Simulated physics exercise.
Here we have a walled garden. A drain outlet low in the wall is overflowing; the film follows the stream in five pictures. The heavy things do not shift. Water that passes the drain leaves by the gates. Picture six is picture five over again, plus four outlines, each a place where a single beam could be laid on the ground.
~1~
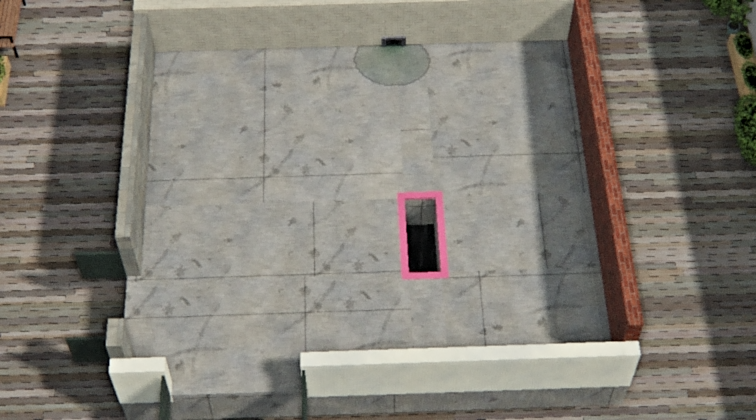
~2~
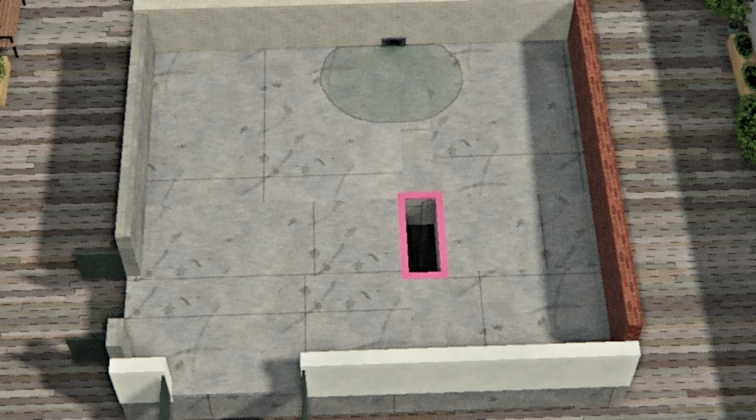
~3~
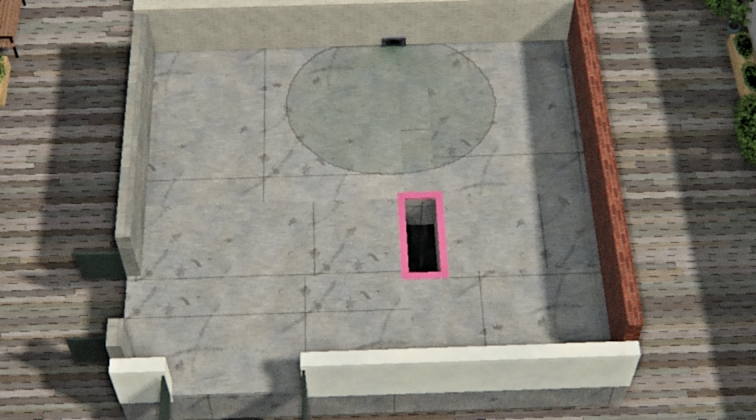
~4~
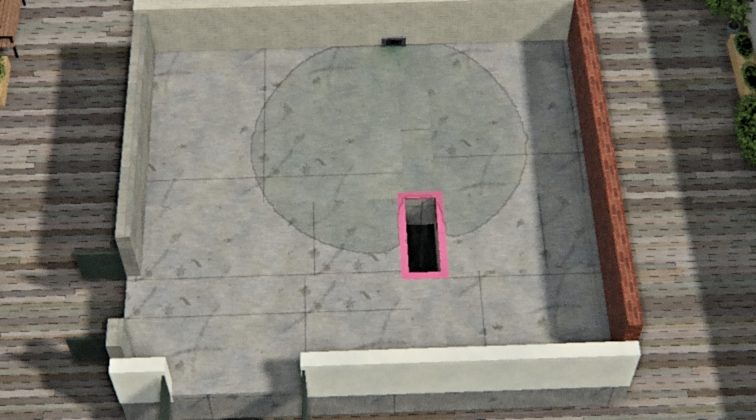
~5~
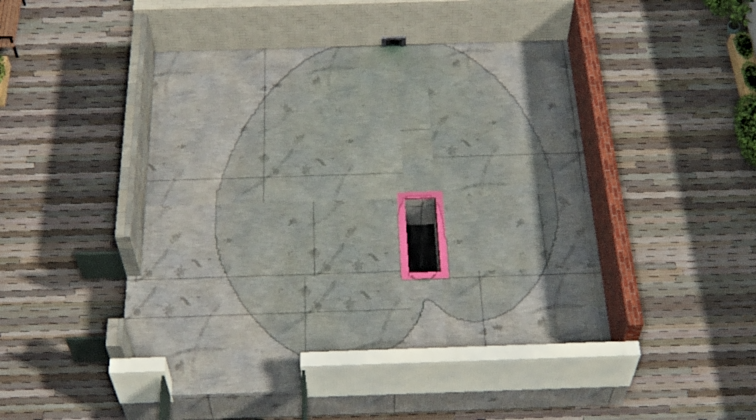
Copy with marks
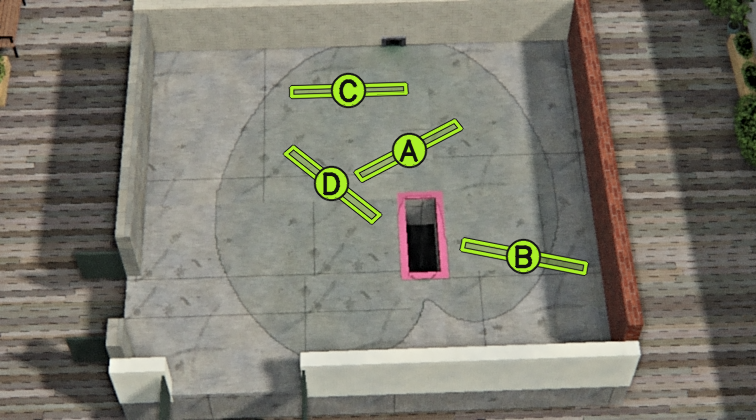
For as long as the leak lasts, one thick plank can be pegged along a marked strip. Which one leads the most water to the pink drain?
Take D.
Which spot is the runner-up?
Spot B.
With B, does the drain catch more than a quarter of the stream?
Yes.
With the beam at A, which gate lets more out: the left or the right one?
The right gate.
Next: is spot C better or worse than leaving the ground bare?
Spot C is worse.
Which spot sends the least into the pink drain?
A.
On the marked copy, A from (359, 176) to (457, 124); B from (463, 244) to (585, 268); C from (291, 92) to (405, 88); D from (289, 150) to (375, 218).
Choosing A, about 4 % of the stream runs into the pink drain, about 89 % out by the gates.
Choosing B, about 33 % of the stream runs into the pink drain, about 60 % out by the gates.
Choosing C, about 16 % of the stream runs into the pink drain, about 80 % out by the gates.
Choosing D, about 60 % of the stream runs into the pink drain, about 36 % out by the gates.
